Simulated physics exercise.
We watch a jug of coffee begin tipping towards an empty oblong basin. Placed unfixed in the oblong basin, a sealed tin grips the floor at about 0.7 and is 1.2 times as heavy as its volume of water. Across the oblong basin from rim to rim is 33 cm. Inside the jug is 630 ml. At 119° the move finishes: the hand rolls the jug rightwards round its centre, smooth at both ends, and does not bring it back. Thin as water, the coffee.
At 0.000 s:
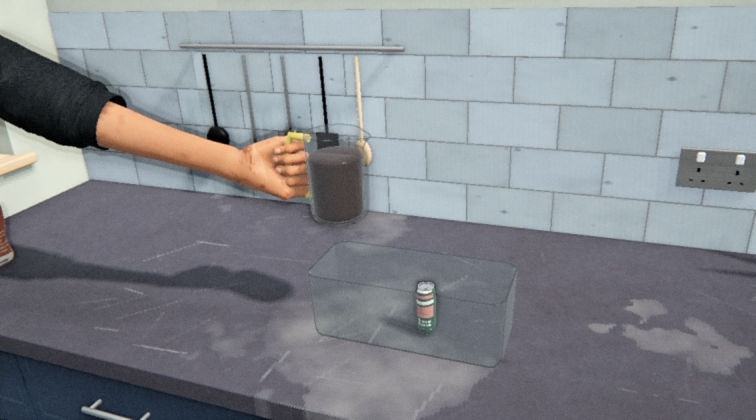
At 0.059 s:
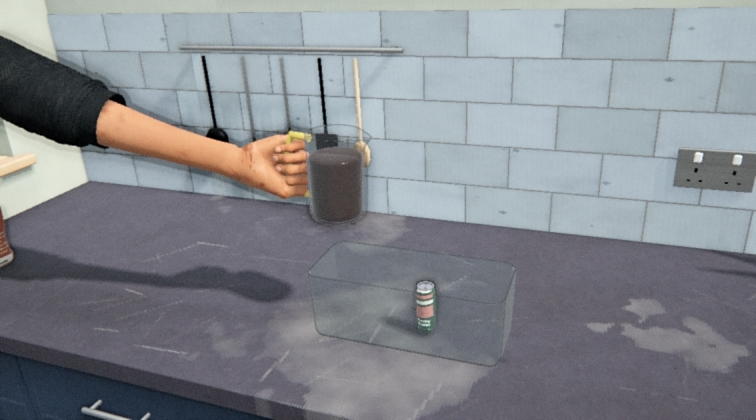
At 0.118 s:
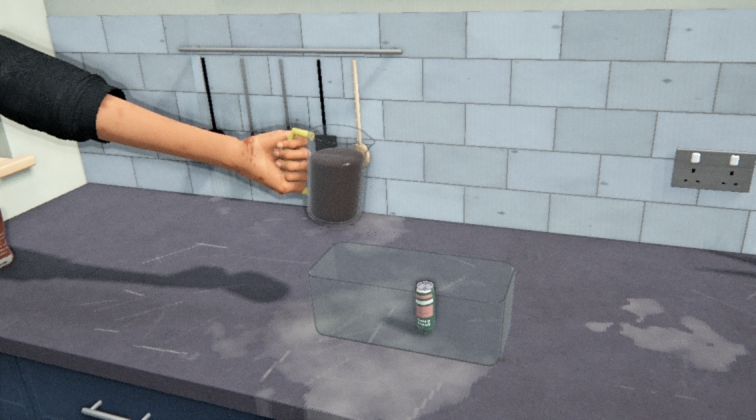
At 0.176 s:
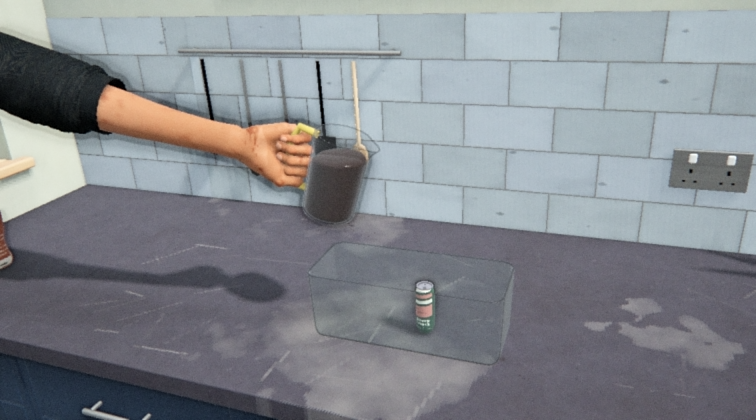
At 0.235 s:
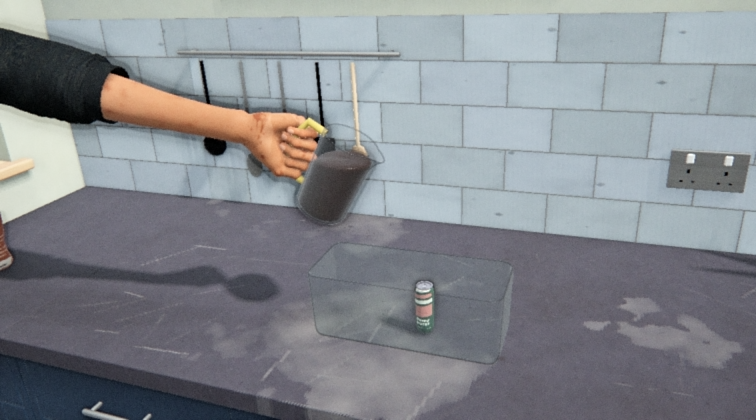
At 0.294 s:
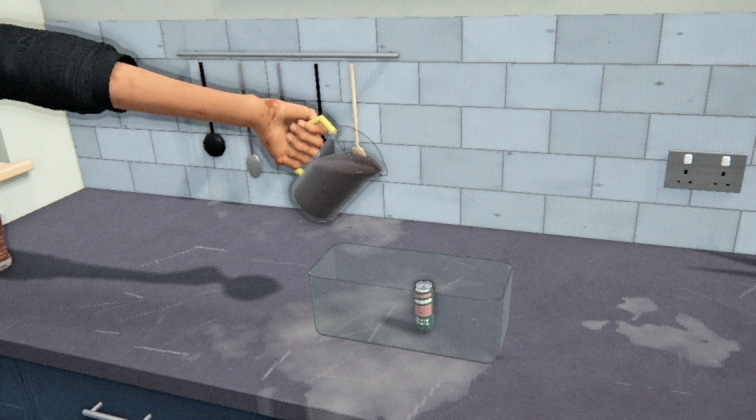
A hand held a clear jug of dark coffee above a see-through oblong basin with a small tin standing in it, then rolled the jug steadily over to the right.
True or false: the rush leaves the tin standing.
False.
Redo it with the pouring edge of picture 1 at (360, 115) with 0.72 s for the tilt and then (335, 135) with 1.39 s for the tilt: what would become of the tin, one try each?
First it tips over; then it stays on its base.
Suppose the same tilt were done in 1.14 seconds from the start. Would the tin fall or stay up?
After the tilt, the tin has tipped over.
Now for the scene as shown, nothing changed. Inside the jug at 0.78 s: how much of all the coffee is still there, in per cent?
About 10 % is still there.
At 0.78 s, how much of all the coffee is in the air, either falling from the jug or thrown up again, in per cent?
I'd put it at about 14 per cent of the liquid.
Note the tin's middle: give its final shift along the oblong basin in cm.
In the end the tin's centre has shifted about 9.0 centimetres.
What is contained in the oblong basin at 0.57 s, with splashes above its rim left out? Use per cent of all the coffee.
About 12%.
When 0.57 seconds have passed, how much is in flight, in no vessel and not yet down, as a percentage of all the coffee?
About 26 per cent.
After 0.57 s the tilt is 106° and 62 per cent is still to pour; the tin stands where it began.
After 0.78 s the tilt is 119° and 10 per cent is still to pour; the tin leans 6°.
After 1.00 s the tilt is 119° and 0 per cent is still to pour; the tin lies on its side.
After 1.23 s the tilt is 119° and 0 per cent is still to pour; the tin lies on its side.
In the end the tin lies on its side.
